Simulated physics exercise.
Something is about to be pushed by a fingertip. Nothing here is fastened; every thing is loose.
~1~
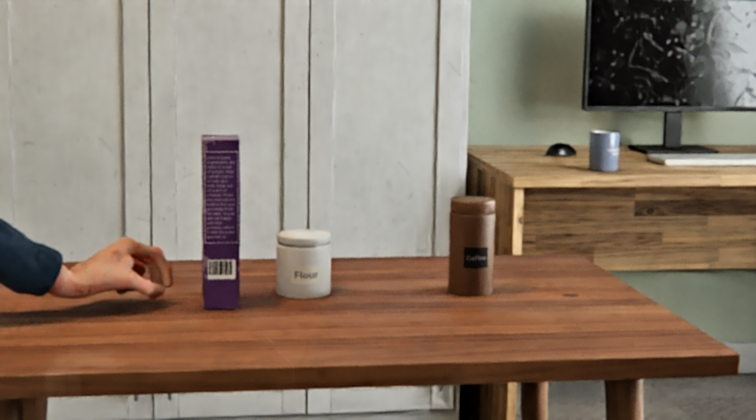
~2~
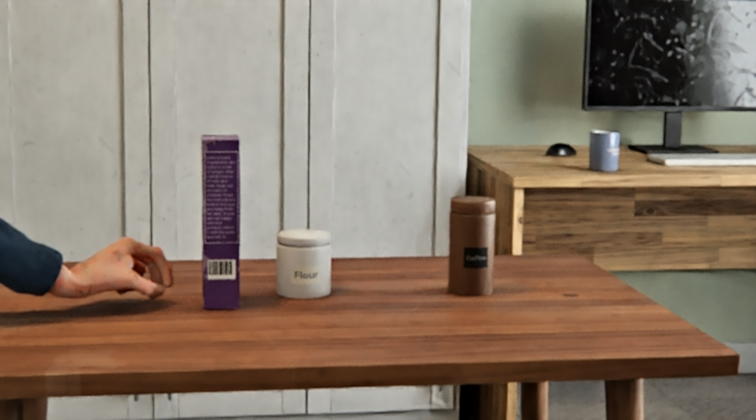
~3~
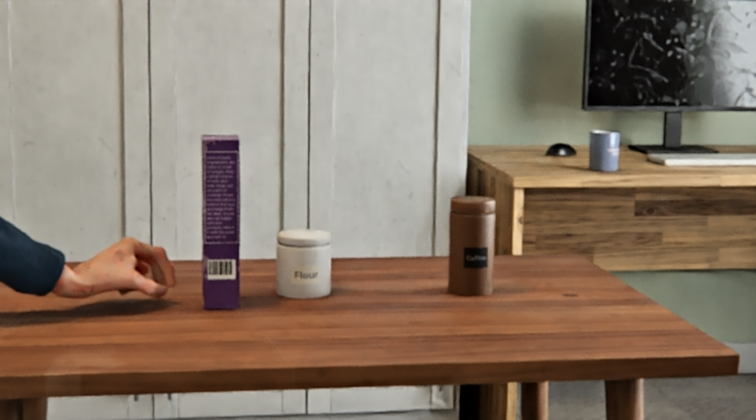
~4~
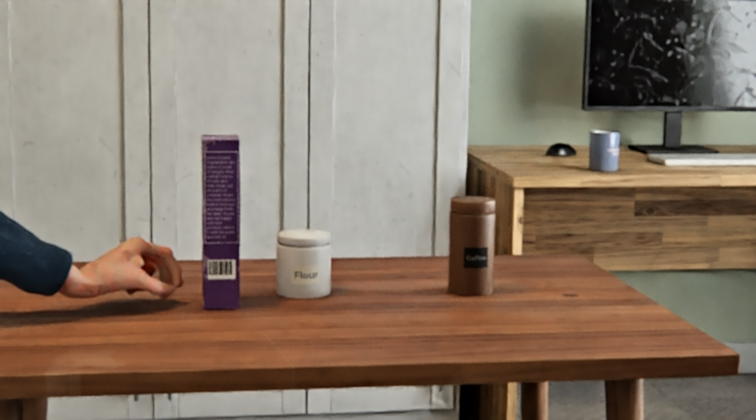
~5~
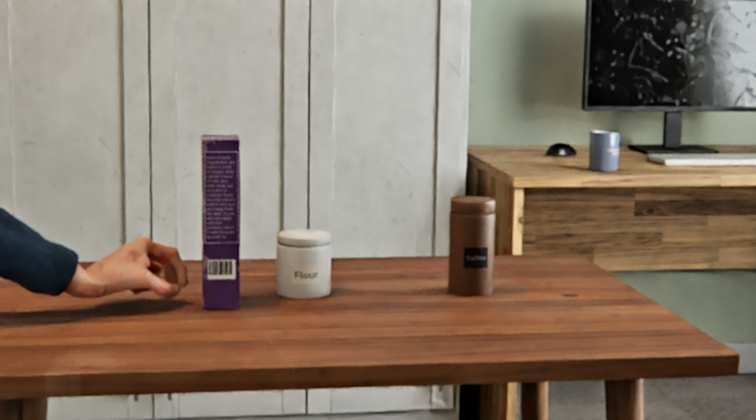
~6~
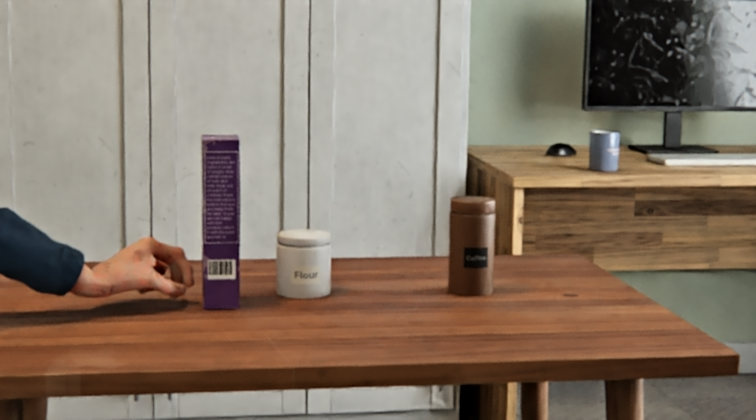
In a room with pale panelled doors and a desk behind, a fixed camera looks across a brown wooden table from the front. A tall purple carton stands left of a white flour canister, with a brown lidded canister further right and a monitor and mug on the desk. From the left, a dark-sleeved hand slides slowly right toward the carton's base, while everything else stays still.
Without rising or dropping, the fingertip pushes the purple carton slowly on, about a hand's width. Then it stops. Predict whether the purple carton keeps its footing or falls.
It keeps its footing.
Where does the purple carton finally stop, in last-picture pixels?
In the last picture, near pixel (308, 221).
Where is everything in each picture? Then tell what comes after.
In the first frame, purple carton (221, 222).
In the second frame, purple carton (221, 222).
In the third frame, purple carton (221, 222).
In the fourth frame, purple carton (221, 222).
In the fifth frame, purple carton (221, 222).
In the sixth frame, purple carton (221, 222).
Then, 0.40 s past the last view, purple carton displaced a little near (246, 221).
Then, 0.80 s past the last view, purple carton displaced about its own width near (285, 221).
Finally, moved from the start, purple carton. Final places as the last picture's camera would see them, purple carton near (308, 221).
